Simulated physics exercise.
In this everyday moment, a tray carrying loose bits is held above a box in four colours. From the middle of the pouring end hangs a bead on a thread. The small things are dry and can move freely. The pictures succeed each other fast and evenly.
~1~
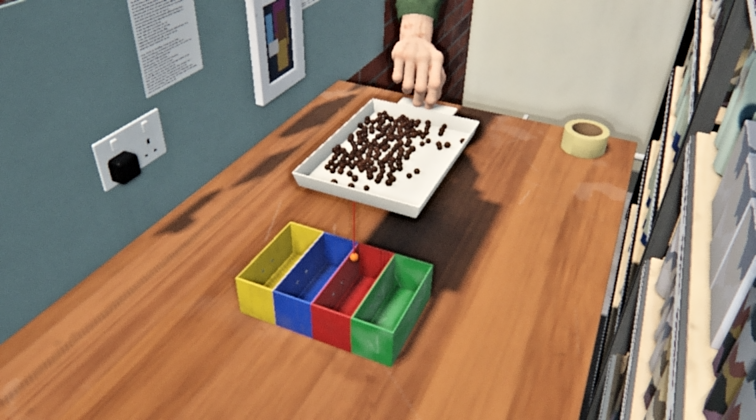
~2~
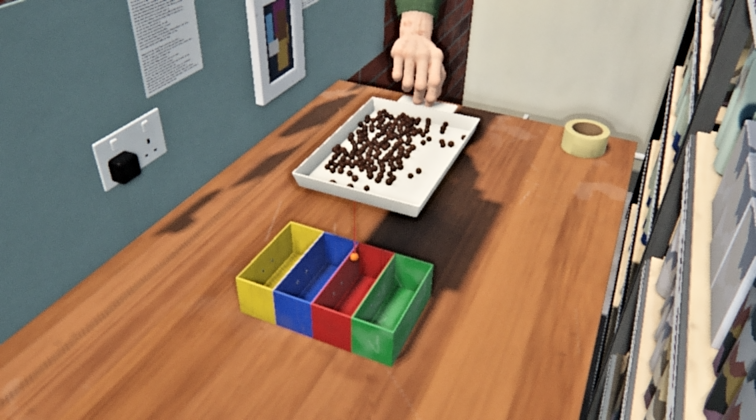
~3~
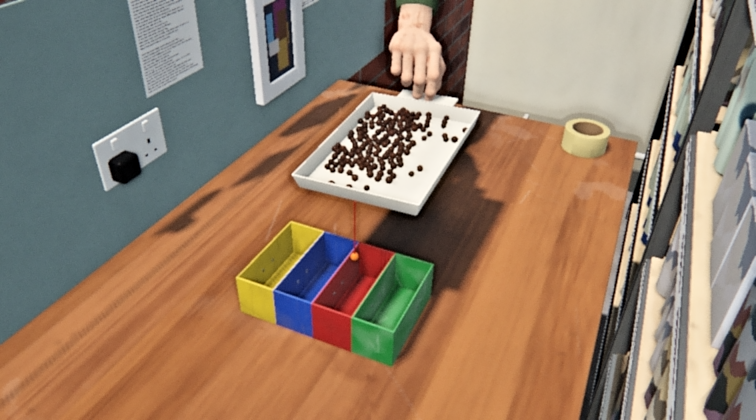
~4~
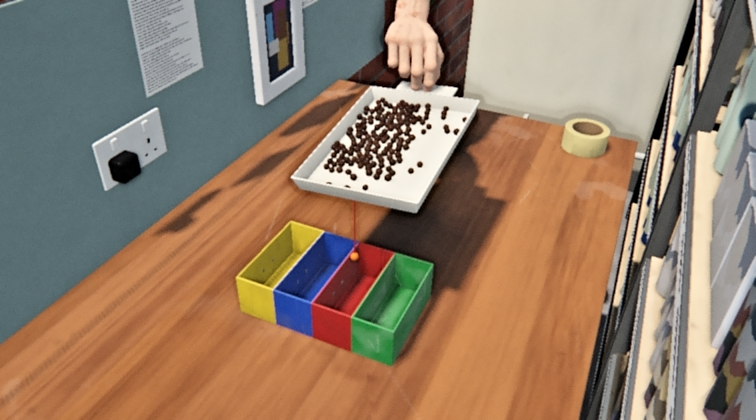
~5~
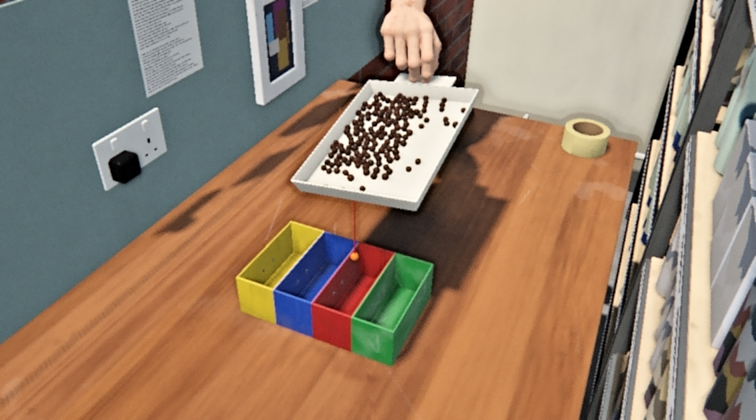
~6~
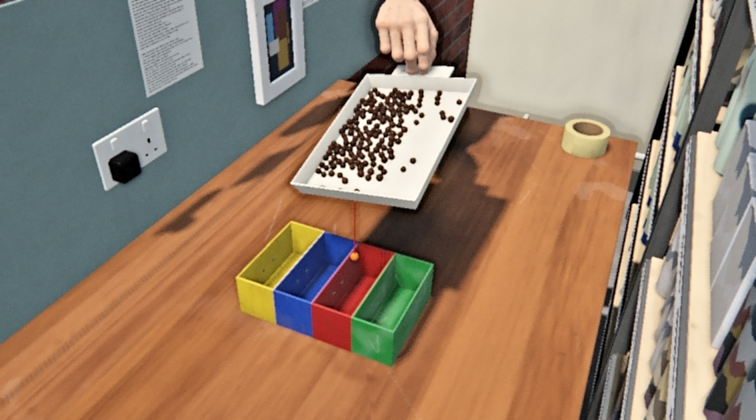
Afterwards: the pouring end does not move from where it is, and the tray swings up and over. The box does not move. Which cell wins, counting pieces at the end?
The yellow cell wins.
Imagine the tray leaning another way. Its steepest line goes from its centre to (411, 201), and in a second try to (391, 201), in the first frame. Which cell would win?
Case 1 goes to green, case 2 to that green cell.
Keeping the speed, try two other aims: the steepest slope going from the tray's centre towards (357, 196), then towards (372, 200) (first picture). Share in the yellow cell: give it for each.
Roughly 10 per cent, and 0 per cent.
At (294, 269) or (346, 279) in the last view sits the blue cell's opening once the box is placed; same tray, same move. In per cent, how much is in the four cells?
Close to 100 in a hundred, then close to 50 in a hundred.
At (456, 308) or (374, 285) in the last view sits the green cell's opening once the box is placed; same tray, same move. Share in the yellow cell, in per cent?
First placement: Some 0 %; second placement: Some 20 %.
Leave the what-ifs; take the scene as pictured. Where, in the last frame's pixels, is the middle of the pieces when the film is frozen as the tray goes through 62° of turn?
Somewhere about pixel (318, 185).
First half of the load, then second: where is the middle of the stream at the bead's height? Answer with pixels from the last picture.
I'd place the first part at (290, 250) and the rest at (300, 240).
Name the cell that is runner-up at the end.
It's the blue cell that ends up second.
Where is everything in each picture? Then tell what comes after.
The first picture shows corners of the pouring end at (299, 172) and (416, 203), level; middle of the load at (382, 144), chocolate balls; bead on its thread at (354, 257); yellow cell at (256, 298); blue cell at (293, 311); red cell at (331, 325); green cell at (372, 339).
The second picture shows corners of the pouring end at (298, 172) and (416, 203), level; middle of the load at (382, 143).
The third picture shows corners of the pouring end at (298, 173) and (416, 201), tipped barely, lowest at the left corner; middle of the load at (382, 140), a small part on the move.
The fourth picture shows corners of the pouring end at (297, 176) and (415, 199), tipped a little, lowest at the left corner; middle of the load at (381, 136), a small part on the move.
The fifth picture shows corners of the pouring end at (297, 178) and (414, 198), tipped a little, lowest at the left corner; middle of the load at (379, 132), a small part on the move.
The sixth picture shows corners of the pouring end at (297, 181) and (412, 196), tipped clearly, lowest at the left corner; middle of the load at (373, 131), nearly all on the move; yellow cell at (256, 297); blue cell at (293, 310); red cell at (332, 324); green cell at (372, 339).
Soon after the last picture, tray tipped steeply; most on the tray; a small part in the yellow cell; a small part in the blue cell; a small part falling or outside the box.
A little later, tray tipped past a quarter turn; a stray few on the tray; about two thirds in the yellow cell; about a quarter in the blue cell; a stray few in the red cell; a stray few falling or outside the box.
Later still, tray tipped past a quarter turn; about two thirds in the yellow cell; about a third in the blue cell; a stray few in the red cell; a stray few falling or outside the box.
At rest, tray tipped past a quarter turn; about two thirds in the yellow cell; about a third in the blue cell; a stray few in the red cell; none in the green cell; a stray few outside the box.
